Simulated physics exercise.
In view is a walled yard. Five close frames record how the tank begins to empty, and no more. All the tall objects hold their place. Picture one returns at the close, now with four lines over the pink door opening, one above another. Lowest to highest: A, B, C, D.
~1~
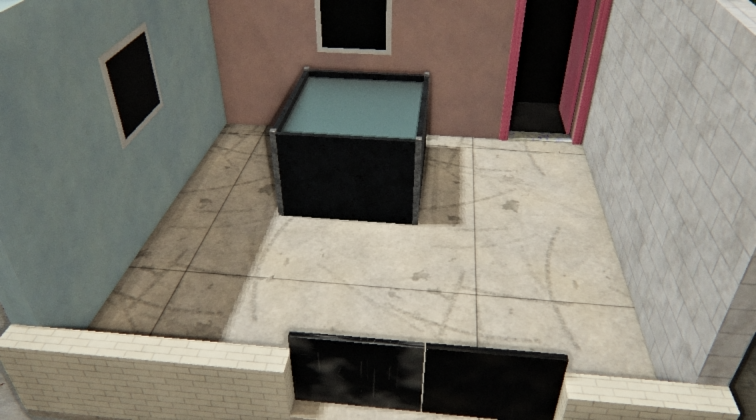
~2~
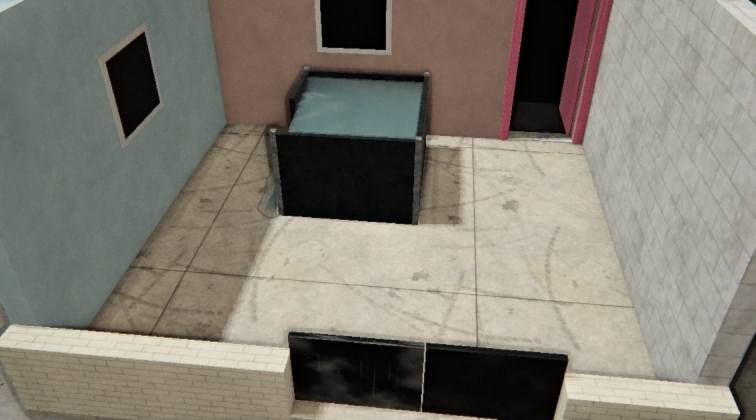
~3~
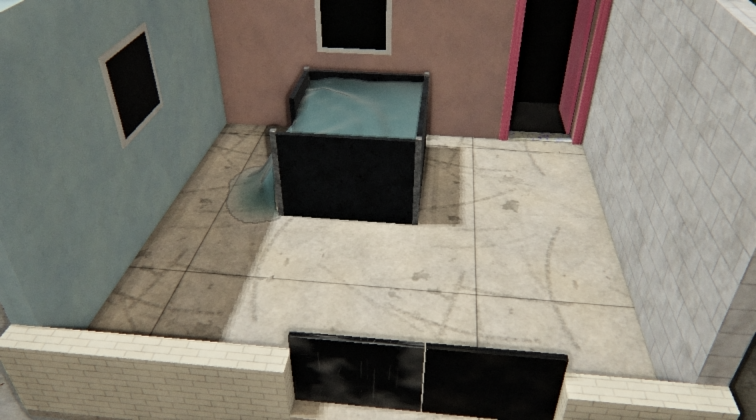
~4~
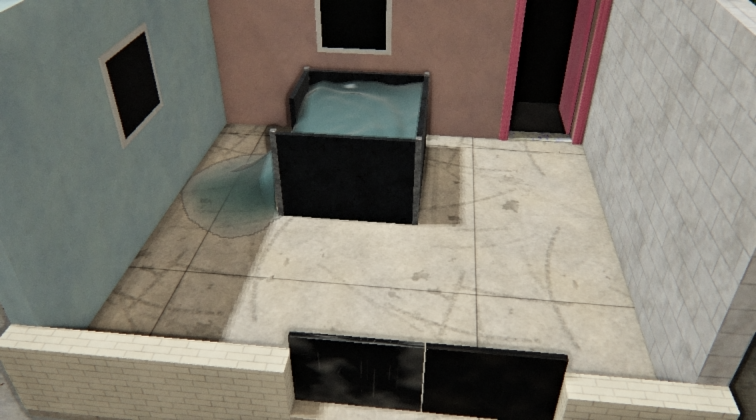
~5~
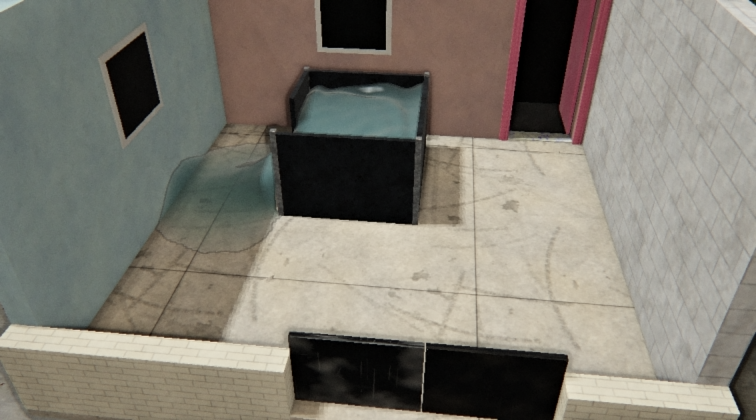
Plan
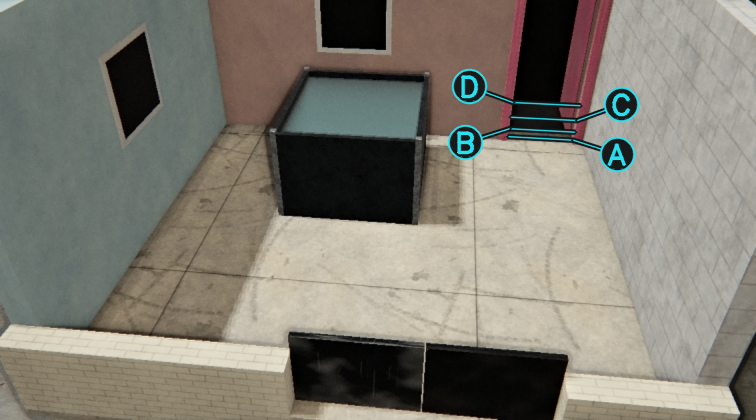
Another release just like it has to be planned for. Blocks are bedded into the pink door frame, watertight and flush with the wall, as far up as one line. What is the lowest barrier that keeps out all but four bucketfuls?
I would pick line B.
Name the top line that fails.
Line A.
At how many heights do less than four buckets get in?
Three of the four.
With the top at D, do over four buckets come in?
No, not at all.
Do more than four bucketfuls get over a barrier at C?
No, that is safe.
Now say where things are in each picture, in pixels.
The first picture shows water in the tank at rest, its middle at (357, 108); foot of the pink doorway at (540, 141); shut gate at (425, 356).
The second picture shows front seen at (275, 189), 1 % of the ground wet.
The third picture shows front seen at (251, 170), 3 % of the ground wet.
The fourth picture shows front seen at (194, 178), 8 % of the ground wet.
The fifth picture shows front seen at (207, 153), 13 % of the ground wet.
On the marked copy, A at (540, 138); B at (542, 130); C at (544, 118); D at (546, 104); from the bottom up A, B, C, D.
With A, about 14 bucketfuls get in.
With B, a splash gets over, under a bucket.
With C, nothing gets over.
With D, nothing gets over.
